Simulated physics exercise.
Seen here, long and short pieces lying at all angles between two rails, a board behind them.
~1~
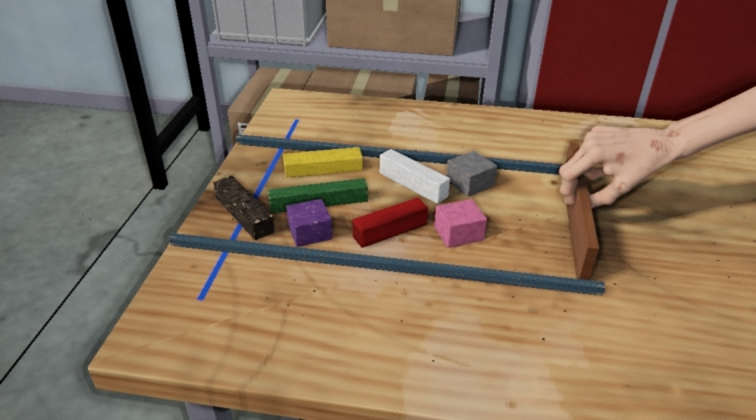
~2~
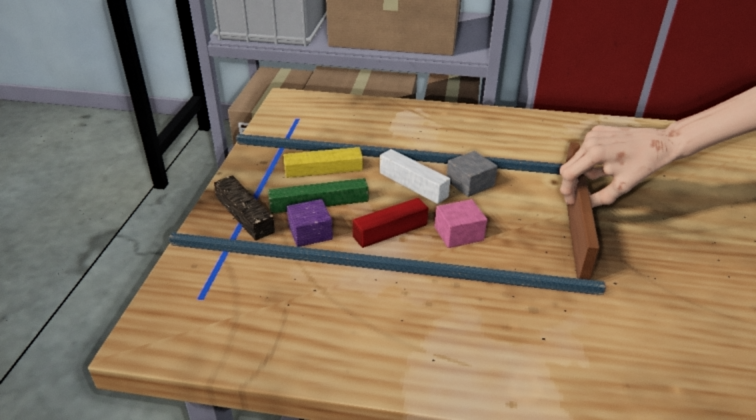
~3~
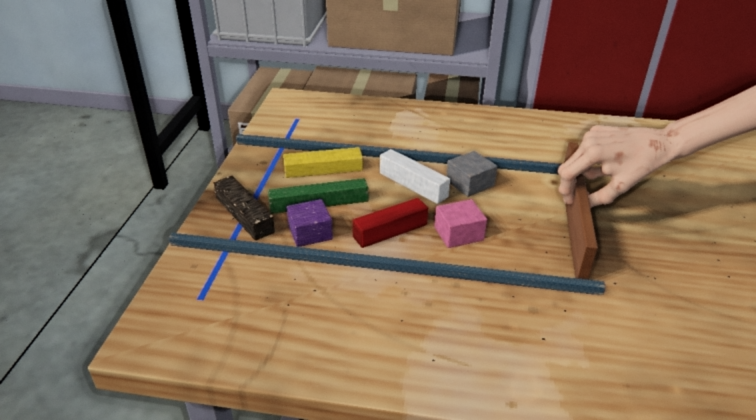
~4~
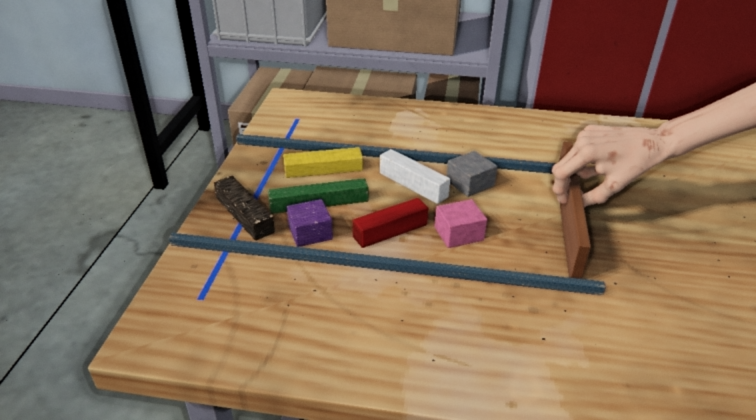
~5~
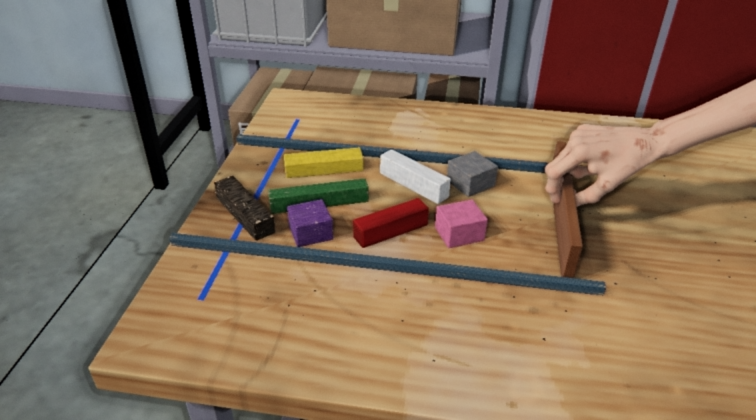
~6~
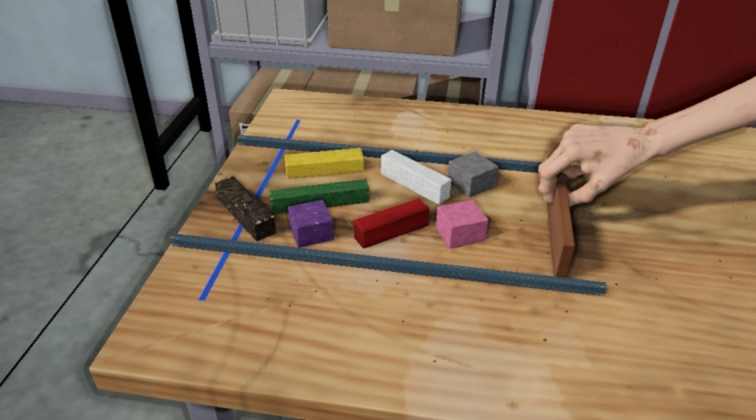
On a wooden tabletop, a hand sliding a brown board slightly left between two rails, the scattered coloured blocks lying still.
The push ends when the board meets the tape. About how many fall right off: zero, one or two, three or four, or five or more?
The number that fall off is three or four.
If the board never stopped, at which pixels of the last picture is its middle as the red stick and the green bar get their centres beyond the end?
Near (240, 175) and (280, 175).
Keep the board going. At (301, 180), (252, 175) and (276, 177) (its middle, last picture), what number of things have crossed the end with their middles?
In that order 1, 4 and 3.
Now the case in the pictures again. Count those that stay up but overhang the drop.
2 of them.
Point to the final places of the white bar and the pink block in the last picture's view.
Near (235, 167) and (233, 195).
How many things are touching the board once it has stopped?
In contact: 3.
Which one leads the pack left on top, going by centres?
The red stick.
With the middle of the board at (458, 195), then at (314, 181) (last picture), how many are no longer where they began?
First 4, then 8.
Early on, none off yet; black bar at rest near (245, 207); yellow bar at rest near (324, 163); green bar at rest near (320, 196).
A while later, none off yet; black bar moving near (235, 209); yellow bar travelled a little near (307, 158); green bar travelled a little near (297, 197).
Further along, none off yet; black bar leaning well over near (162, 240); yellow bar travelled about its own width near (241, 150); green bar travelled about its own width near (224, 191).
Finally, the number that fall off is three or four; lost, purple block, green bar, yellow bar and black bar.
